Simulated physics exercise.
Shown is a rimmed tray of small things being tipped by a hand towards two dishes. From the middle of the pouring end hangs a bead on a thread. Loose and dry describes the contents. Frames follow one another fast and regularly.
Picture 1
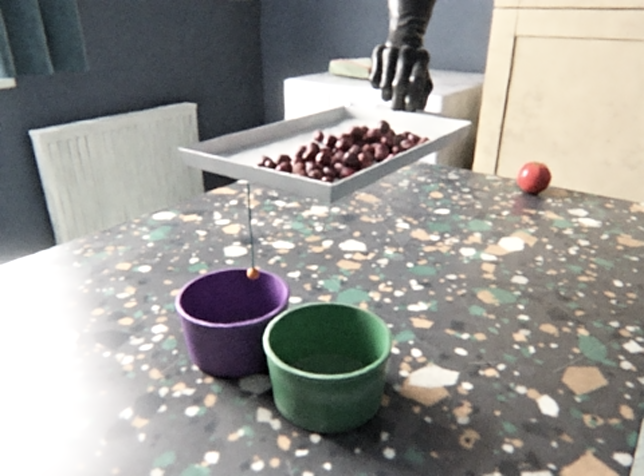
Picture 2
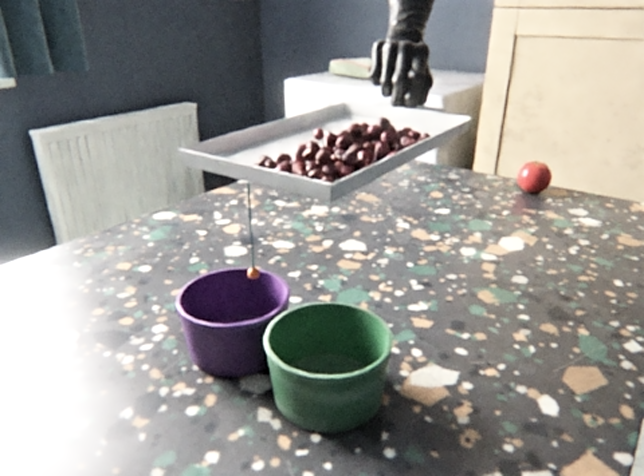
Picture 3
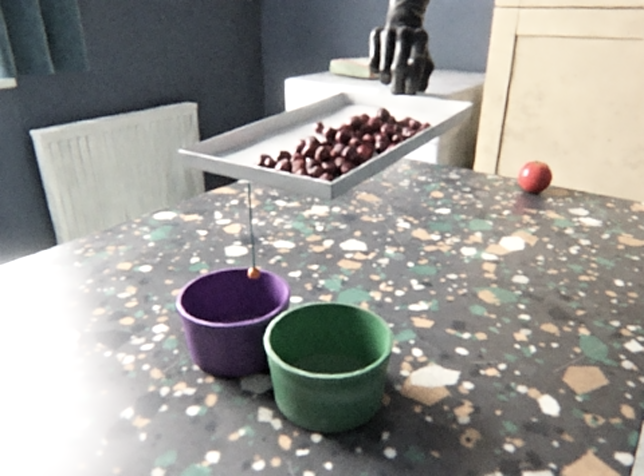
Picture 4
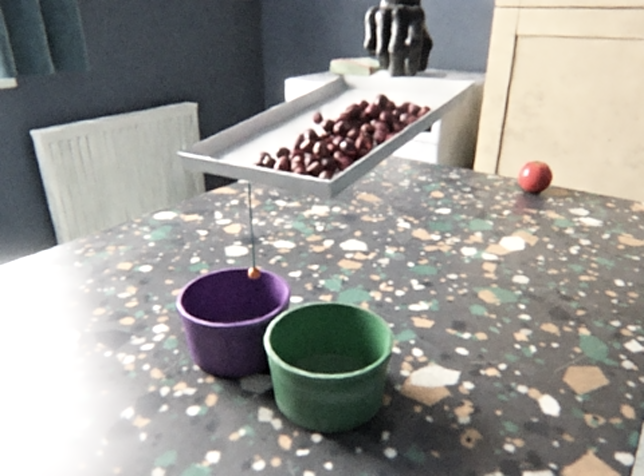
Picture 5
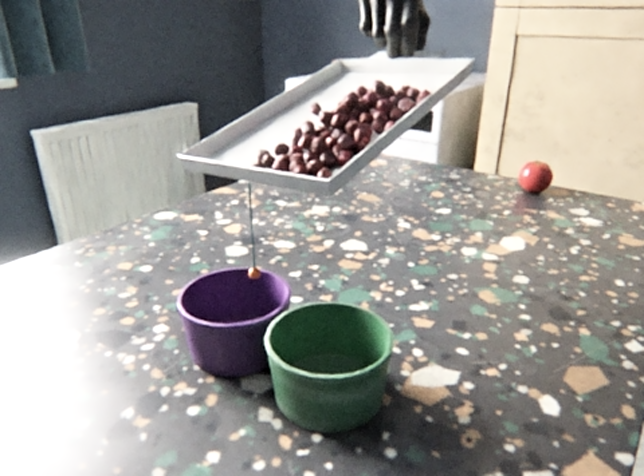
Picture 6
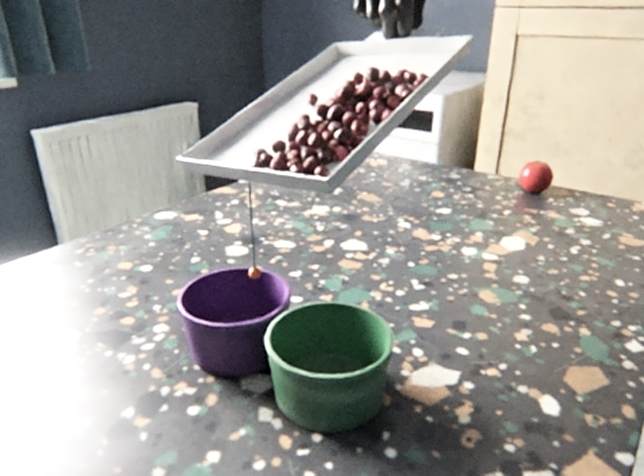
On a speckled tabletop, a dark hand moving above a tray of dark red fruit as its far end rises behind two bowls.
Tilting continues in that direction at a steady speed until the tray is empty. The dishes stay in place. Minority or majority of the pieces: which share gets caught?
Minority.
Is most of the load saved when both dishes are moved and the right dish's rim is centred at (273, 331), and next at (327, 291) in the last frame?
Result, first setup: A majority share; second setup: A minority share.
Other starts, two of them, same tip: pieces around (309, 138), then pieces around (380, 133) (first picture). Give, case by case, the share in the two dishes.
Around 20 percent the first time, around 20 percent the second.
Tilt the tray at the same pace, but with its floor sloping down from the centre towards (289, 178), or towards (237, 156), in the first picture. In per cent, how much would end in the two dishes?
First case: 50 %; second case: 30 %.
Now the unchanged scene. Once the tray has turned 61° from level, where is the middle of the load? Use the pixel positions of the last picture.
The middle of the pieces shows up near (255, 133).
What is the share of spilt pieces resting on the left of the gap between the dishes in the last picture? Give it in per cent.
Near 100 in a hundred.
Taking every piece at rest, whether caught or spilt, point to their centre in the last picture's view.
Resting centre, last frame: Roughly (165, 365).
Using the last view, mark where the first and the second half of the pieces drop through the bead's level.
For the early half I get (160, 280), and for the late half (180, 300).
Soon after the last picture, tray tipped steeply; nearly all on the tray; a stray few outside both; a small part in the air.
A little later, tray tipped right over; most on the tray; a stray few in the left dish; a small part outside both.
Later still, tray tipped past a quarter turn; about a quarter in the left dish; most outside both.
At rest, tray tipped past a quarter turn; none in the right dish; about a quarter in the left dish; most outside both.
